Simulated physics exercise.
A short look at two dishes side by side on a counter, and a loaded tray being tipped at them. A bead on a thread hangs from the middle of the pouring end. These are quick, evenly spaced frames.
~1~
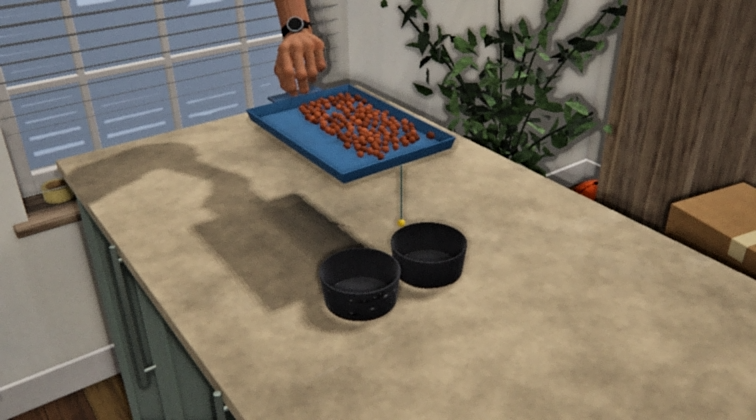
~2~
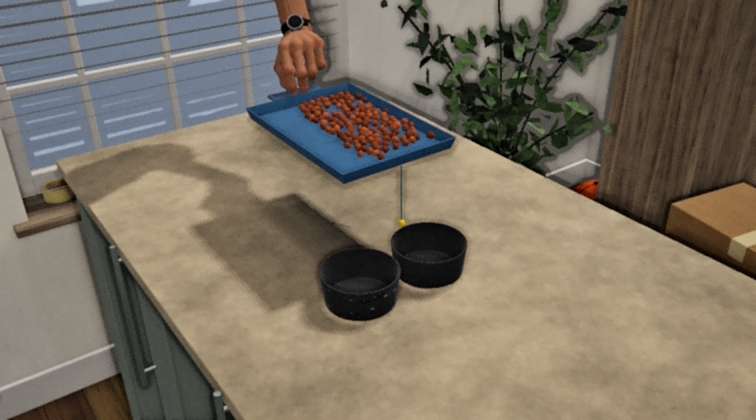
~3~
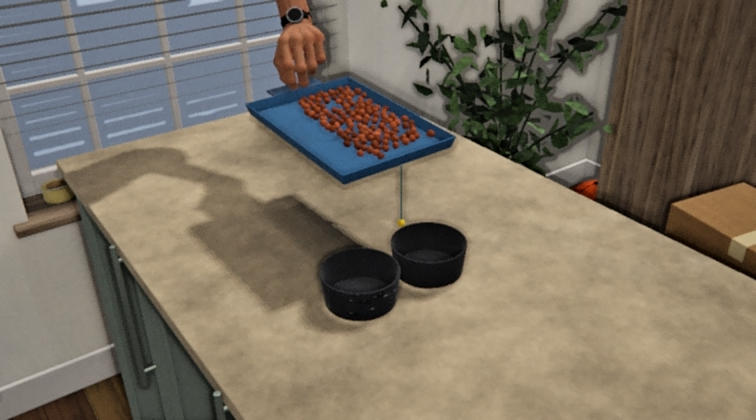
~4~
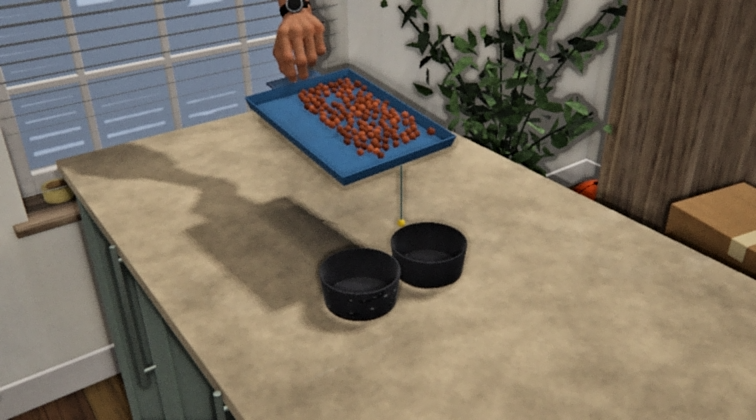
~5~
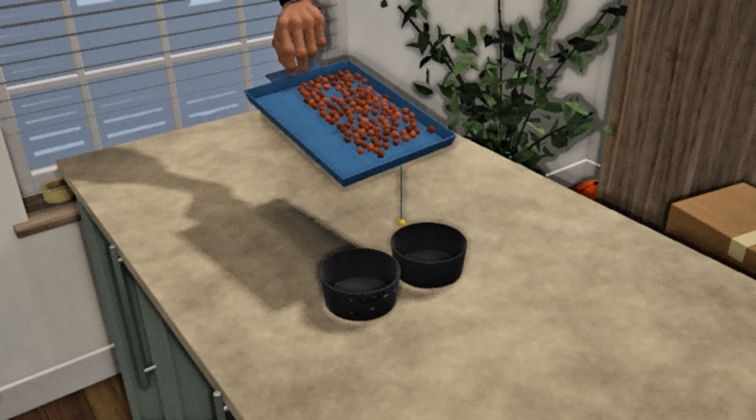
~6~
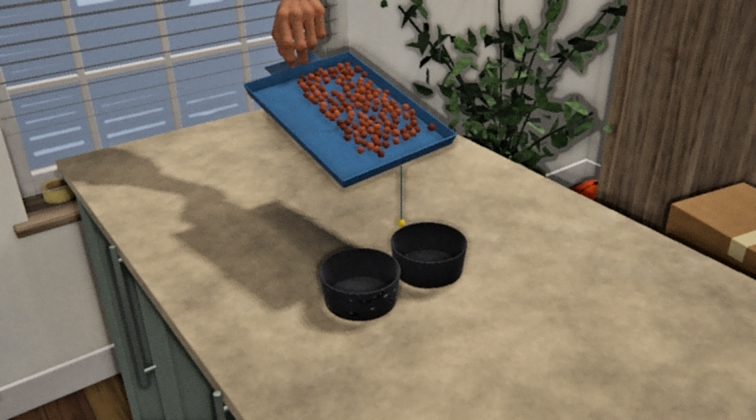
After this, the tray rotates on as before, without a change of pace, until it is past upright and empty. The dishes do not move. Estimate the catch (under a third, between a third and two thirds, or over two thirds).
Caught overall: More than two thirds.
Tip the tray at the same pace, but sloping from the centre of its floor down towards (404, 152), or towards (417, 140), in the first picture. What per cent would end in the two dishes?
First some 50, then 10 per cent.
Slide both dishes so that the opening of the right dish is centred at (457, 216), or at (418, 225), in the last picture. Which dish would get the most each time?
One: The left-hand dish. Two: The left-hand dish.
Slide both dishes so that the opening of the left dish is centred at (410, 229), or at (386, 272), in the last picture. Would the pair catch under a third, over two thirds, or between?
At the first place less than a third, at the second between a third and two thirds.
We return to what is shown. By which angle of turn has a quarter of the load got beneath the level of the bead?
Near 105 degrees.
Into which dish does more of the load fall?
Fuller: The dish on the left.
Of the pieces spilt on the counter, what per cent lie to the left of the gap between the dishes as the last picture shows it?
Close to 60 per cent.
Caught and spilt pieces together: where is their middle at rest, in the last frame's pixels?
Near (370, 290).
Shortly afterwards, tray tipped steeply; all but a few on the tray; only a few in the left dish; only a few in the air.
Next, tray tipped right over; the bulk on the tray; a little in the left dish; only a few in the right dish; only a few in the air.
Some moments later, tray tipped past a quarter turn; near two thirds in the left dish; near a quarter in the right dish; a little outside both.
In the end, tray tipped past a quarter turn; near two thirds in the left dish; near a quarter in the right dish; a little outside both.
